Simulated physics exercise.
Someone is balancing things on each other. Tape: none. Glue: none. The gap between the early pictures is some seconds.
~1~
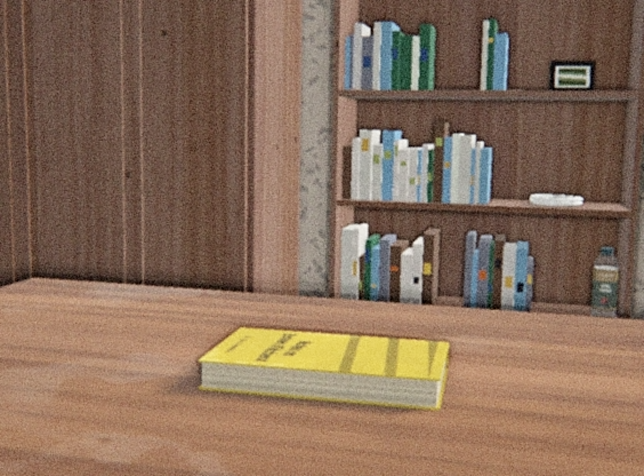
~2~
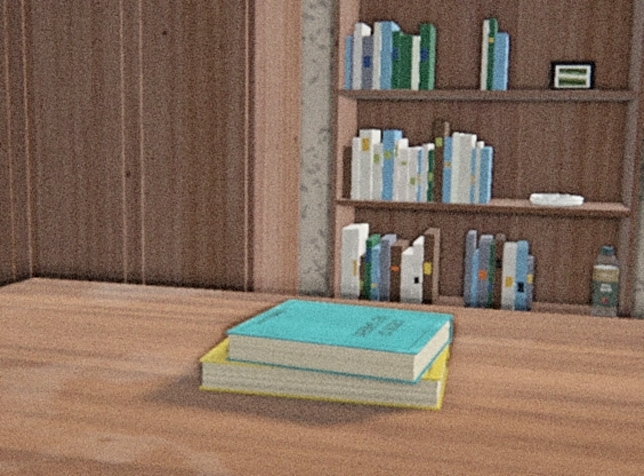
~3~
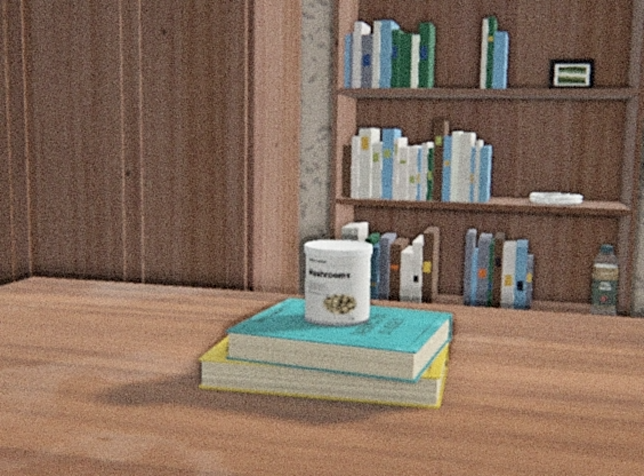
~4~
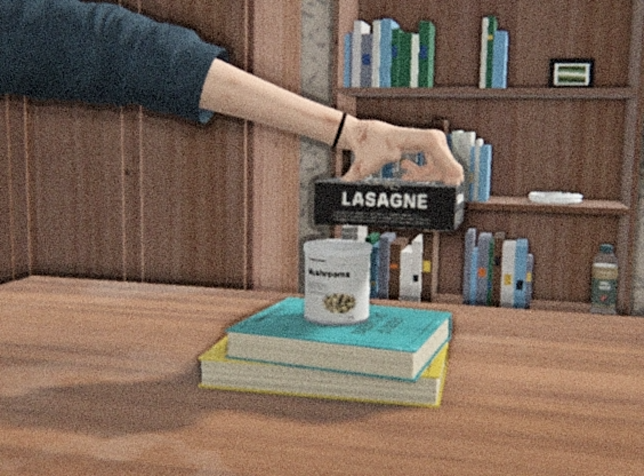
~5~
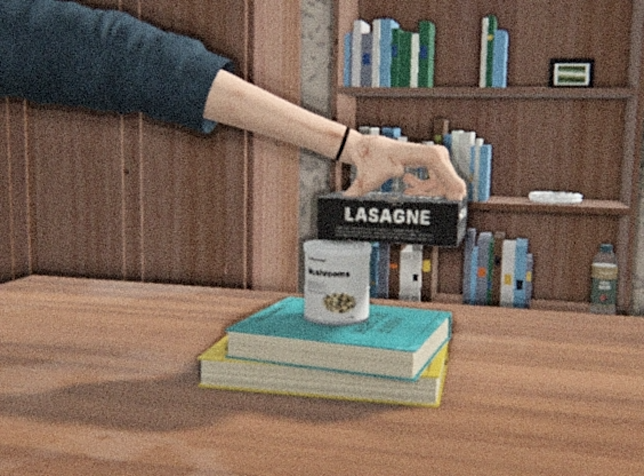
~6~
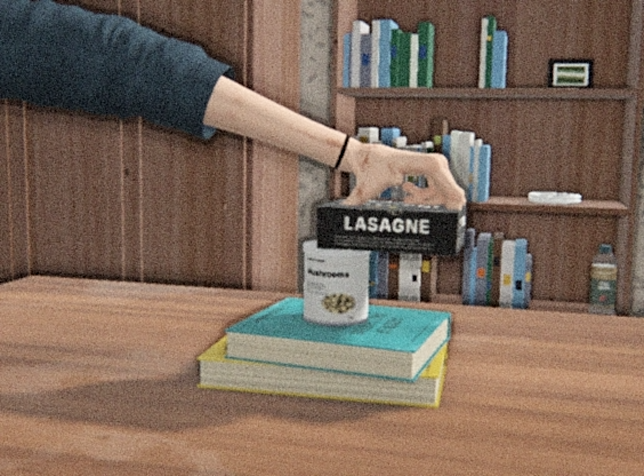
On a wooden table in front of a bookshelf, a yellow book lies alone, then a turquoise book appears on top of it, followed by a white tin. A hand reaching in from the left holds a black lasagne packet above the tin, shifts it slightly right and lowers it onto the tin, still gripping it.
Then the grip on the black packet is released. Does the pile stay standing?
No: Pretty sure the pile is unstable there.
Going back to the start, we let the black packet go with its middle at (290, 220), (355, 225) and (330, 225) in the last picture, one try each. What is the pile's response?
Collapses; stays standing; stays standing.
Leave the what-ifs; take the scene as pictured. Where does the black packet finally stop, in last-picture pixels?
It ends near (404, 259).
Then, 0.30 s past the last view, black packet now fallen.
Then, 0.40 s past the last view, things are still on the move.
Finally, fallen, black packet; the other 3 still in place. Final places as the last picture's camera would see them, black packet near (404, 259). The pile loses its balance.
